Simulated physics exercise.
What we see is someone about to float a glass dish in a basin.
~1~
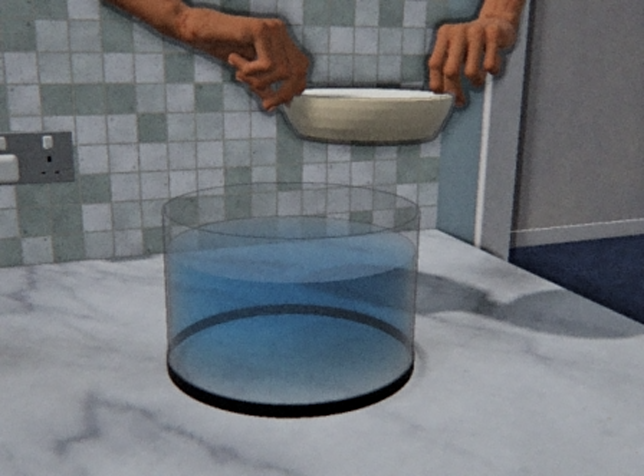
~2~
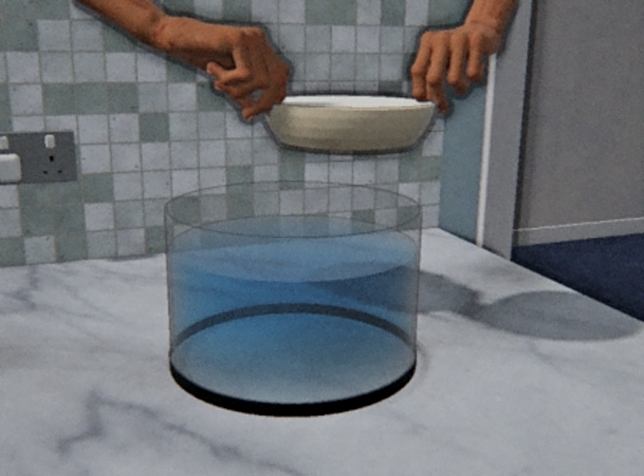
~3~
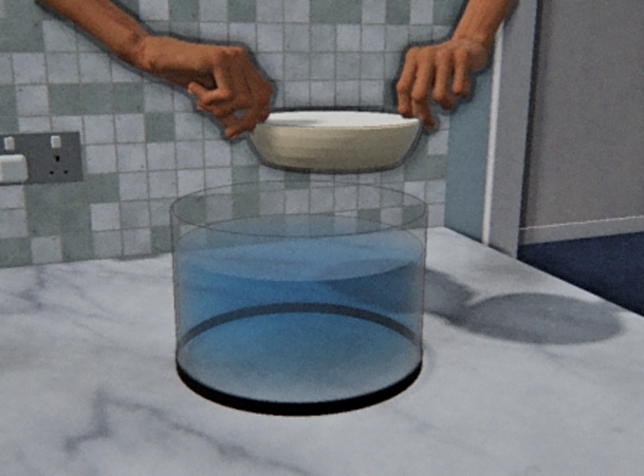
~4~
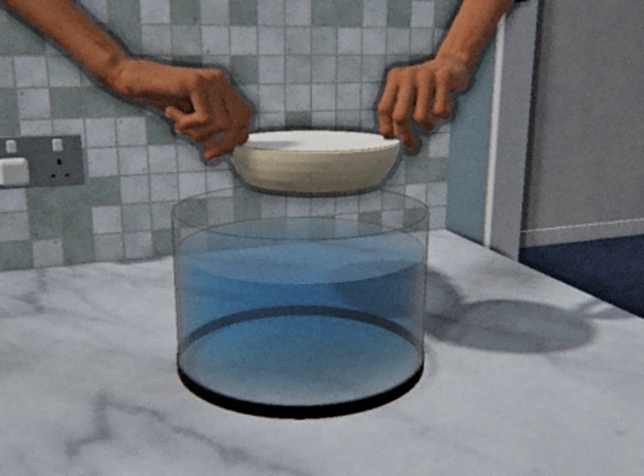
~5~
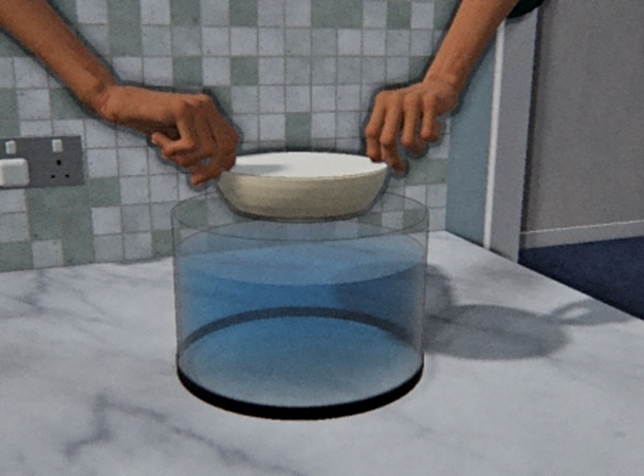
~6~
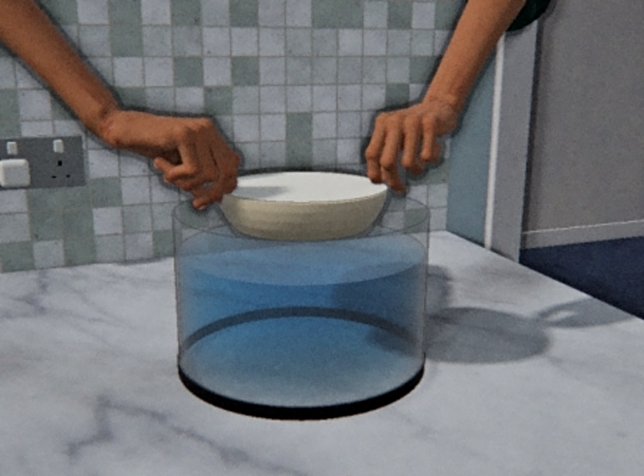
Two hands hold a shallow cream dish by its rims over a clear round basin of blue water with a black base, on a white marbled counter seen from slightly above. Behind are pale green and grey wall tiles, a socket at left and a dark blue floor at right. The hands lower the dish leftward and down to just above the water, while the view shifts slightly.
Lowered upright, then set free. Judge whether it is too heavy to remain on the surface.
Too heavy, it sinks.
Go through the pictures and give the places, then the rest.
The first frame shows dish (366, 112) nearly full; above the basin.
The second frame shows dish nearly full, surface at (348, 103); coming down.
The third frame shows dish (332, 137) nearly full; lower.
The fourth frame shows dish nearly full, surface at (313, 142); lower still.
The fifth frame shows dish (301, 182) nearly full; close to the surface.
The sixth frame shows dish nearly full, surface at (302, 188); just over the surface.
Next, the dish dips into the water.
After that, water pours in over its rim.
Finally, the dish lies on the bottom.
